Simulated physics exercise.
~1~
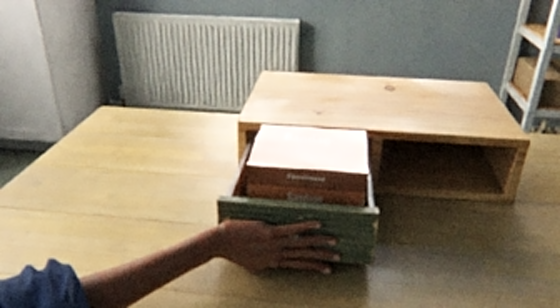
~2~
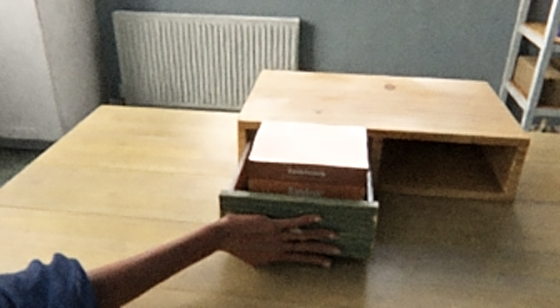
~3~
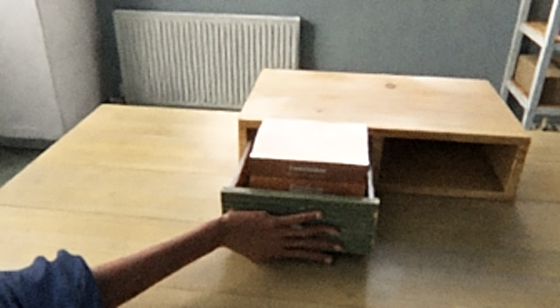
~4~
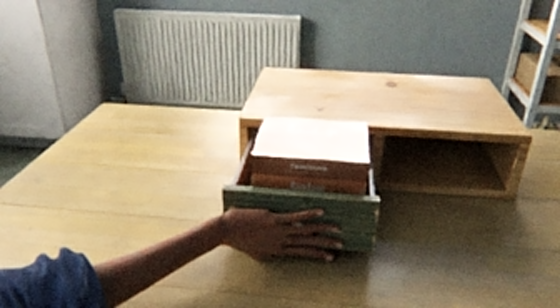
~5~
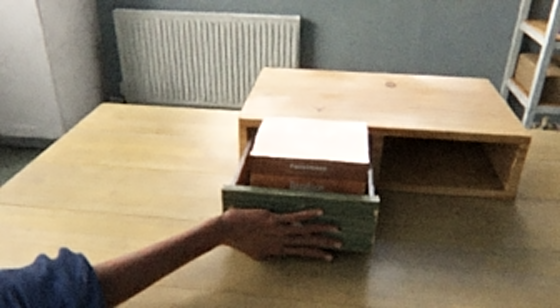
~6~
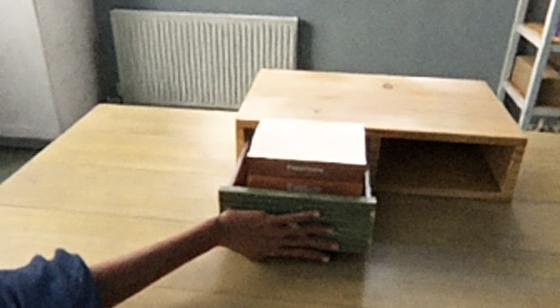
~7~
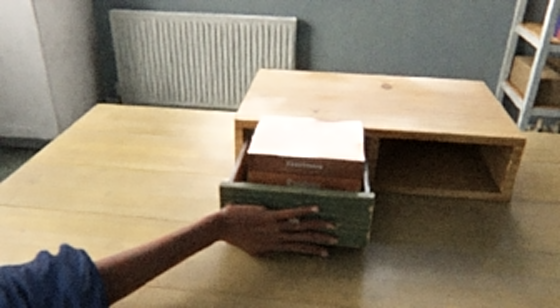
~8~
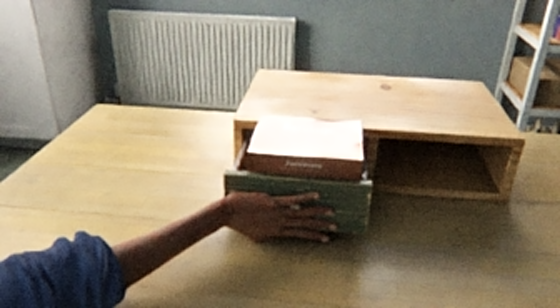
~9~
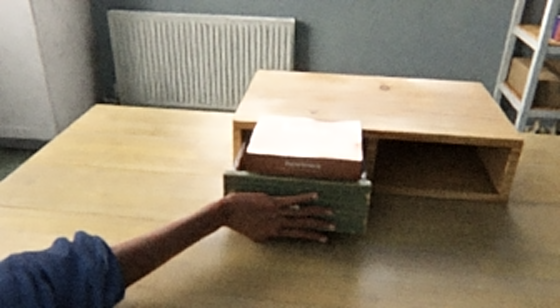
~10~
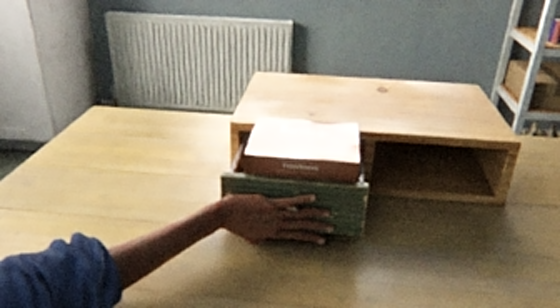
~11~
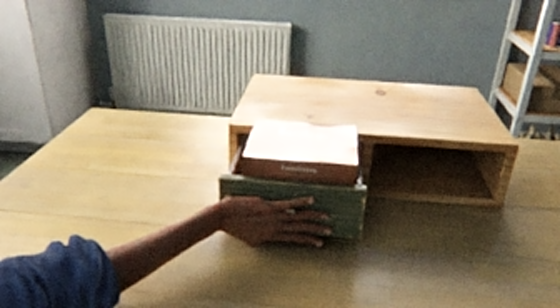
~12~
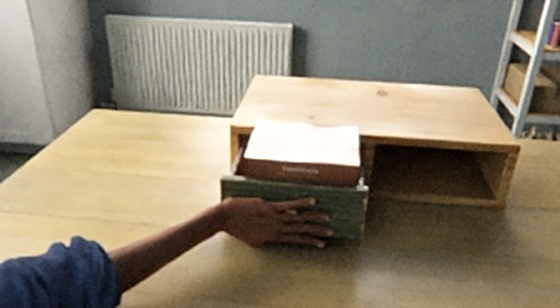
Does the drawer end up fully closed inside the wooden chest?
No, the drawer stays ajar. Its green front still sticks out from the chest with the hand resting against it, and the orange-brown box is still showing.
